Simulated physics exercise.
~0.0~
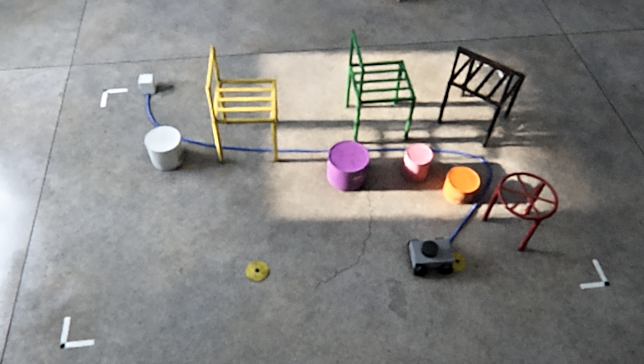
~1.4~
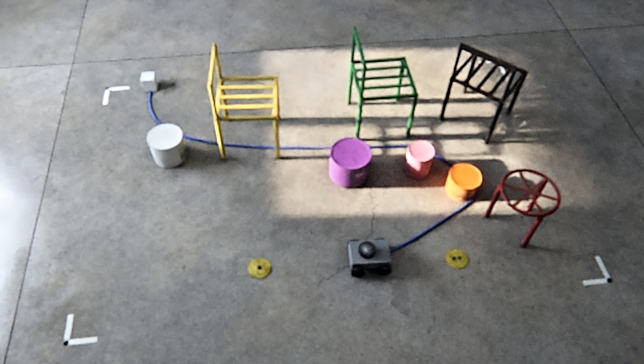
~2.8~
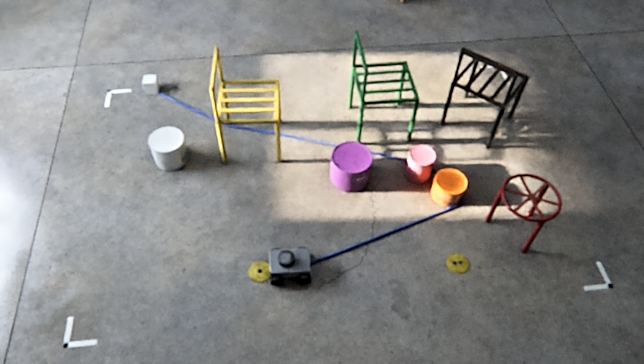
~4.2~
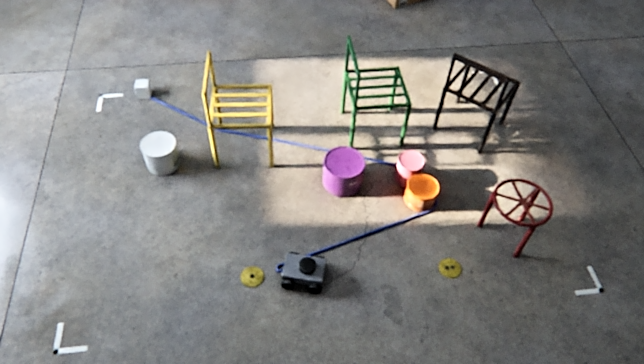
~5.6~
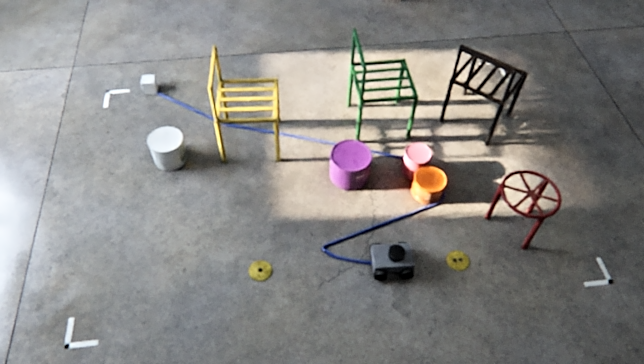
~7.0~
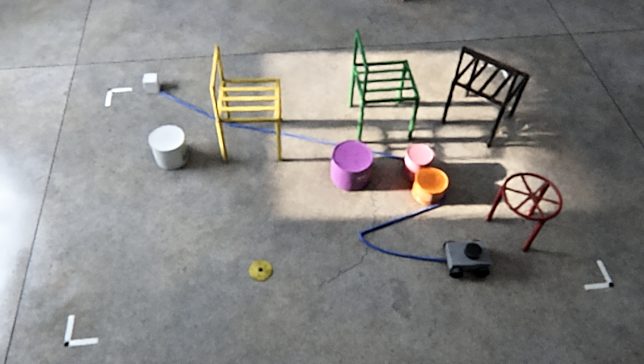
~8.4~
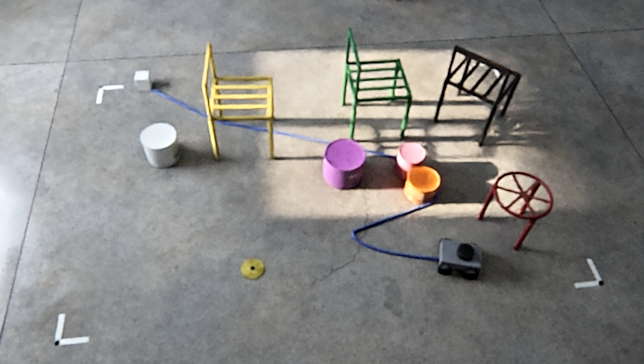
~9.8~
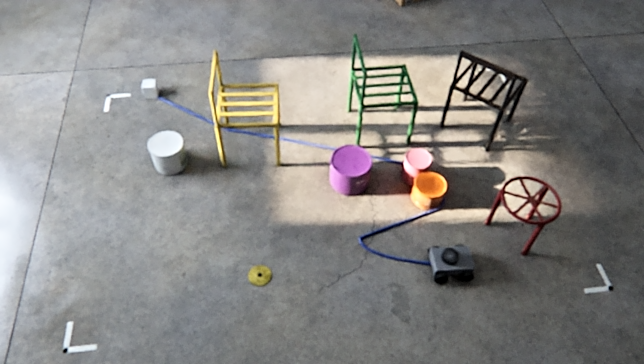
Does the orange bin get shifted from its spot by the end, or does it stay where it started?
The orange bin gets shifted to the left, up close to the pink bucket, while the pink bucket and the green chair keep their places.
